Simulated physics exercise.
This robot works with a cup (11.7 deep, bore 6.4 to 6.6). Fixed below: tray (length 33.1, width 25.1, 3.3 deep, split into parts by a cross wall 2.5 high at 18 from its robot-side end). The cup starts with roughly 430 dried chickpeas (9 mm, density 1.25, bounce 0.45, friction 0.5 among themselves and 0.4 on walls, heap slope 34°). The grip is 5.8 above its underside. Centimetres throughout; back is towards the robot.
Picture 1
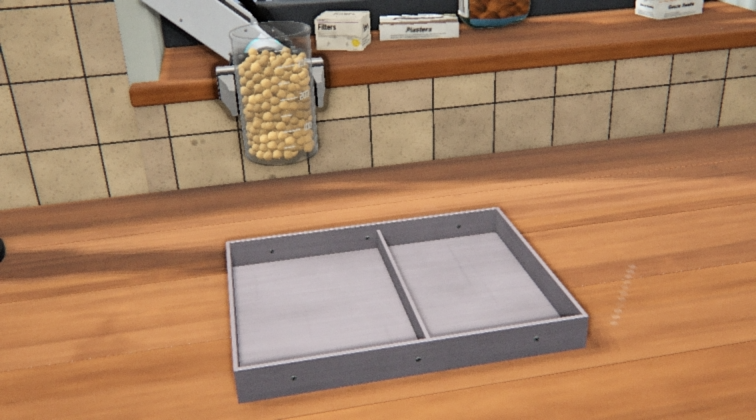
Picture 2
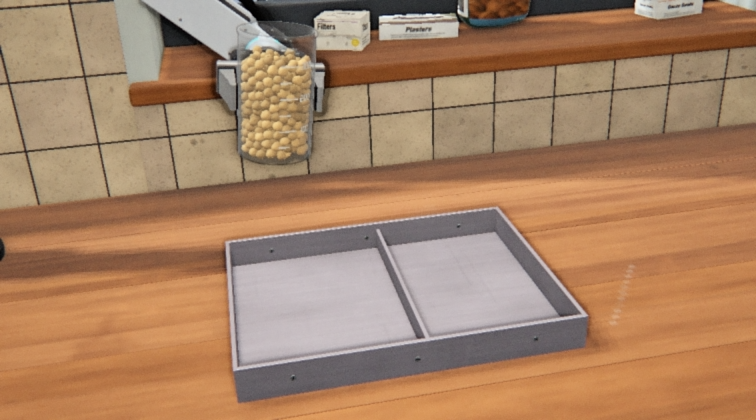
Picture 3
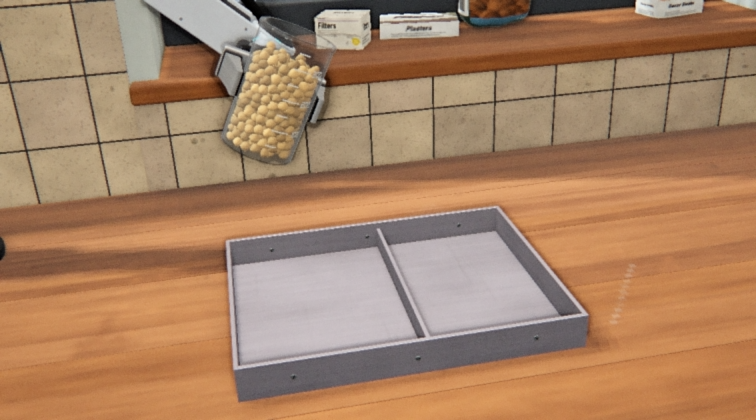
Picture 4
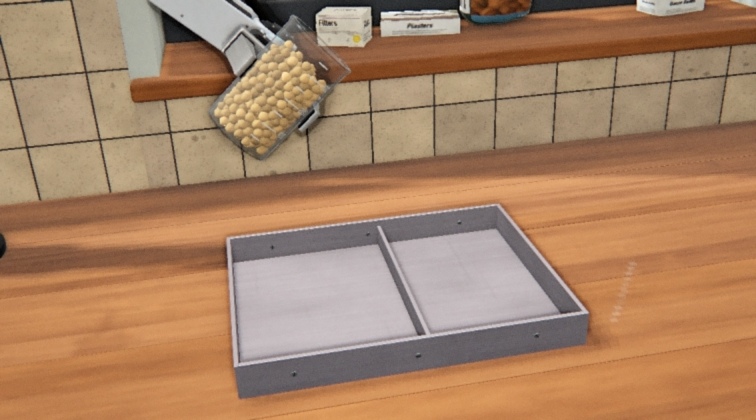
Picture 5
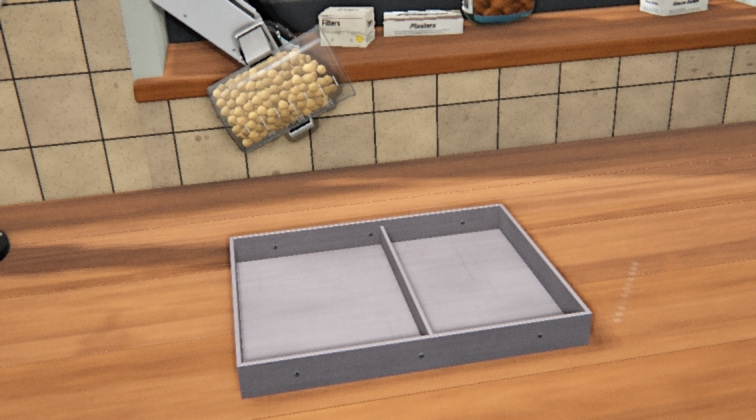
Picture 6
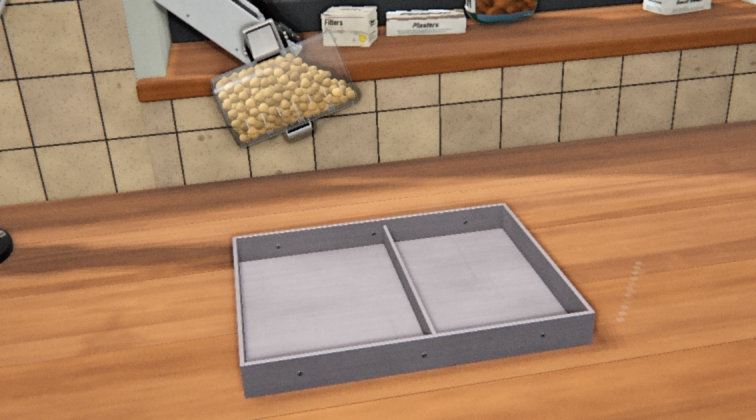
Robotic arm tilting a clear cup of dried chickpeas steadily to the right above a wooden counter with a divided grey tray.
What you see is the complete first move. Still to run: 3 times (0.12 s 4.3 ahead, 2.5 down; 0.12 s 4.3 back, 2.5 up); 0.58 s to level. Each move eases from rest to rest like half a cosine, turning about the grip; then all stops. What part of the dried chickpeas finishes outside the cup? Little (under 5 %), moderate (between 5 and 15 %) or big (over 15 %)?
A big share, over 15 %, ends outside the cup.
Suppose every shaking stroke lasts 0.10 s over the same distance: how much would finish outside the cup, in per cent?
Then about 30 per cent.
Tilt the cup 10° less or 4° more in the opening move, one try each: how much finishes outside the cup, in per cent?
Some 10 and 30 per cent.
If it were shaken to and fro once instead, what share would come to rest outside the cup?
In that case some 10 per cent.
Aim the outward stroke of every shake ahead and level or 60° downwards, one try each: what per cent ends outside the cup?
Some 50 and 10 per cent.
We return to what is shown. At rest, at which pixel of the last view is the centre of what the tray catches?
Near (439, 295).
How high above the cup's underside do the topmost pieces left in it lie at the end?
Roughly 9.5 cm.
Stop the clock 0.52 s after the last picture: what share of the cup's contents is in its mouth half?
About 35 per cent.
Then, 0.52 s on, tilted 73° forward, highest piece 26 above the table; 365 in the cup, 21 in the far-side part, 11 in the robot-side part, 31 in flight or on a rim.
Then, 1.04 s on, tilted 31° forward, highest piece 28 above the table; 329 in the cup, 58 in the far-side part, 39 in the robot-side part, 2 on the table or floor.
Then, 1.50 s on, level, highest piece 28 above the table; 329 in the cup, 58 in the far-side part, 39 in the robot-side part, 2 on the table or floor.
Then, 2.55 s on, level, highest piece 28 above the table; 329 in the cup, 58 in the far-side part, 39 in the robot-side part, 2 on the table or floor.
In the end, 329 in the cup, 58 in the far-side part, 39 in the robot-side part, 2 on the table or floor. That is 23 % outside the cup.
